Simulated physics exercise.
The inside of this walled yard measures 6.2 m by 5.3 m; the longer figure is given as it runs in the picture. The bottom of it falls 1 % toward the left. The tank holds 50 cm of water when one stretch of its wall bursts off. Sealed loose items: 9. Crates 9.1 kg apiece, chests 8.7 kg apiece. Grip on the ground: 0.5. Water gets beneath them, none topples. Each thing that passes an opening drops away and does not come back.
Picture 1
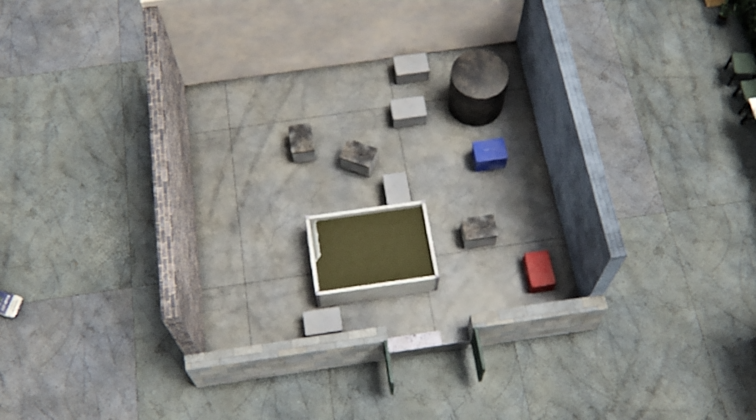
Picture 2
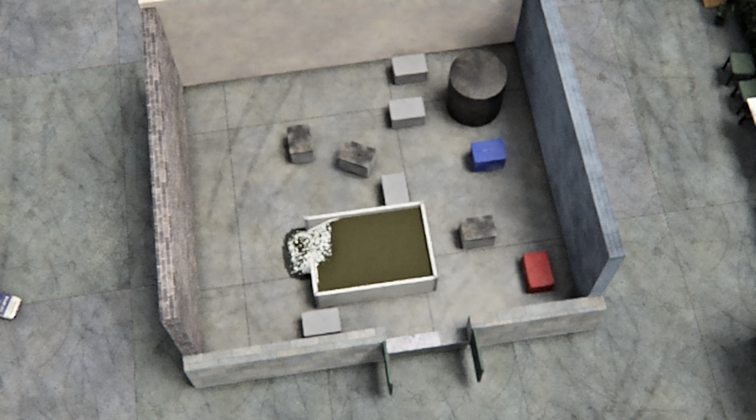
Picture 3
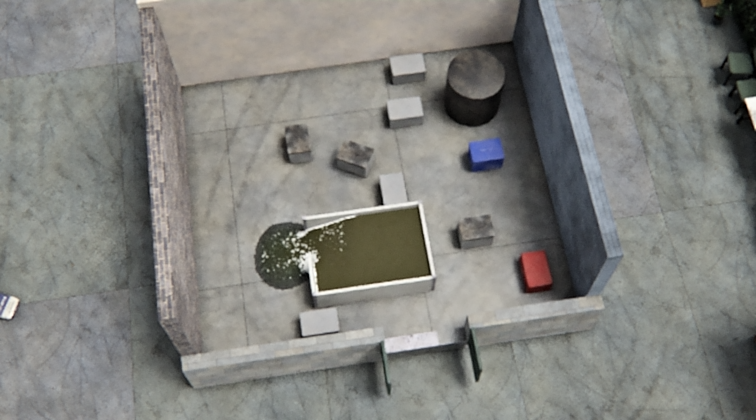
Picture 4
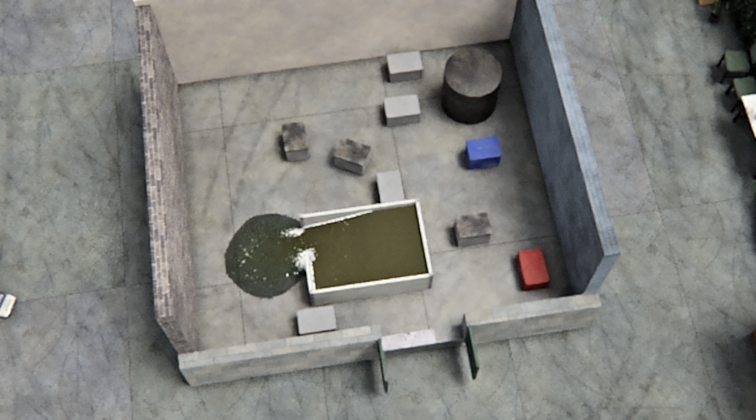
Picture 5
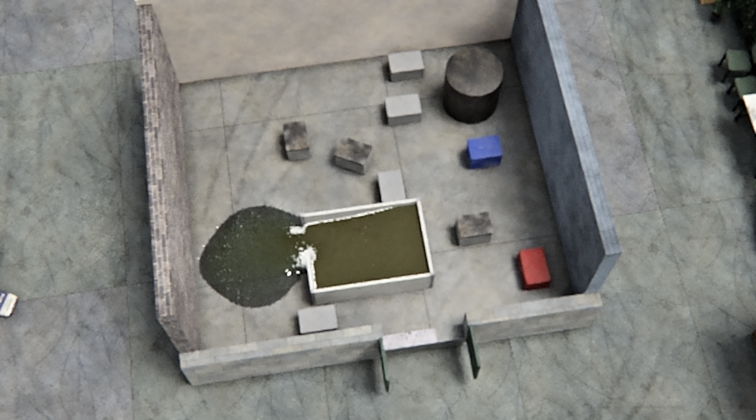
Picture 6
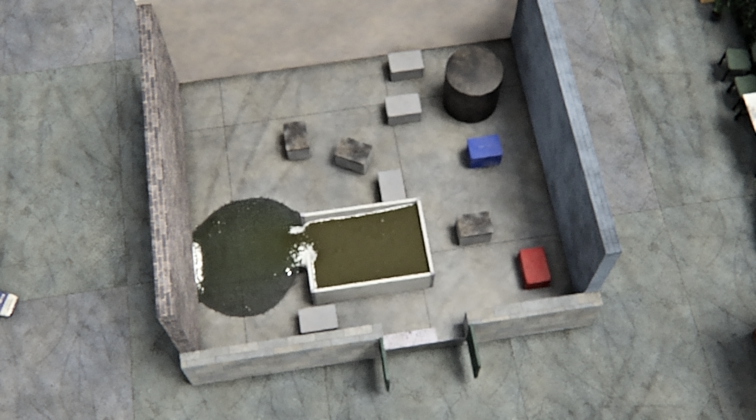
The clip opens on a walled yard seen from above, with a tank of murky green water among scattered blocks, a dark cylinder, a blue chest and a red crate. Water bursts from the tank's left side in white froth, then spreads leftward in a rounded dark pool to the brick wall, while the blocks stay still.
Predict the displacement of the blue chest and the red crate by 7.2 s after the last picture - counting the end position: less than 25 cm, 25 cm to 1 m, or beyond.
Final distance check: The blue chest remains essentially put and the red crate remains essentially put.
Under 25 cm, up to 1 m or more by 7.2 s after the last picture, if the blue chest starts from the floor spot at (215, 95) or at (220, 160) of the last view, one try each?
At the first spot it winds up far off; at the second it winds up far off.
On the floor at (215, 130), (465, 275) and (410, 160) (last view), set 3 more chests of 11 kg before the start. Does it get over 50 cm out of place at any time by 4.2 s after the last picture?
Beyond it, within it, within it.
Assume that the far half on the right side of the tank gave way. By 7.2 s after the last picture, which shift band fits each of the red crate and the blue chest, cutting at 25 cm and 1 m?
Outcome - red crate: Long-distance displacement, blue chest: Long-distance displacement.
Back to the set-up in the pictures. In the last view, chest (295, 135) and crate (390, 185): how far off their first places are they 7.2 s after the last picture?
Lab note - net shifts in turn: 0 cm; 0 cm.
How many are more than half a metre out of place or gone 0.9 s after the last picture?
By my reckoning, 0.
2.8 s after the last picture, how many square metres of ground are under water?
I'd put it close to 14 m2.
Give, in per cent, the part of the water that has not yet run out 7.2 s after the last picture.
I'd say some 96 percent hasn't gone yet.
Then, 0.9 s after the last picture the blue chest is near (485, 147), 0.0 m from its start, aground; the red crate is near (536, 265), 0.0 m from its start, aground; 0 of 9 are out; 0 afloat.
Then, 2.8 s after the last picture the blue chest is near (485, 147), 0.0 m from its start, aground; the red crate is near (536, 265), 0.0 m from its start, aground; 0 of 9 are out; 0 afloat.
Then, 4.8 s after the last picture the blue chest is near (485, 147), 0.0 m from its start, aground; the red crate is near (536, 265), 0.0 m from its start, aground; 0 of 9 are out; 0 afloat.
Then, 7.2 s after the last picture the blue chest is near (485, 147), 0.0 m from its start, aground; the red crate is near (536, 265), 0.0 m from its start, aground; 0 of 9 are out; 1 afloat.
